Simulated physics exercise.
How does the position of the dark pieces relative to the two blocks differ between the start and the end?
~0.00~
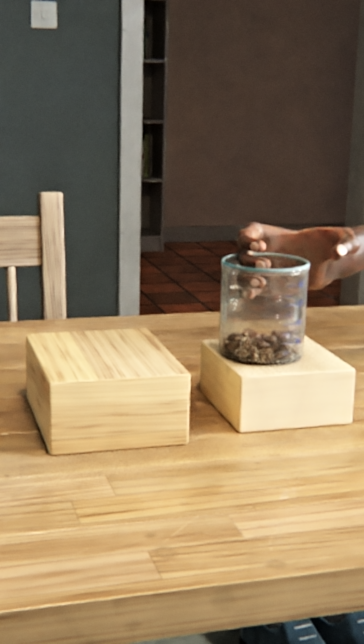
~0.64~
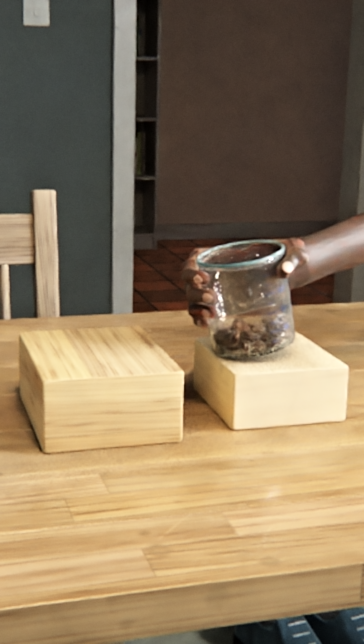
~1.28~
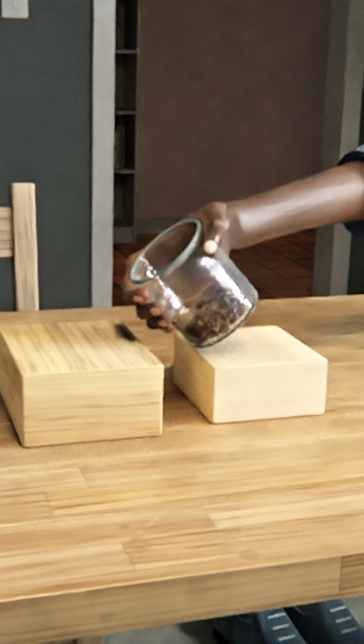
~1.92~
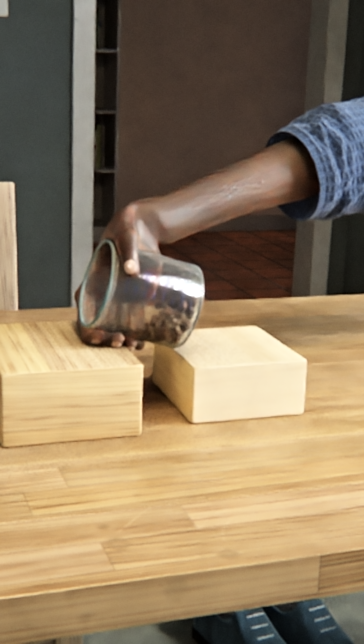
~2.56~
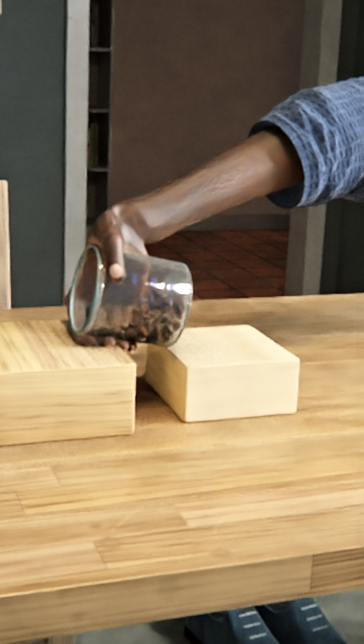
At the start the dark pieces are over the middle of the right block. By the end they have shifted left and slightly higher, and are around the gap between the two blocks, still inside the beaker.
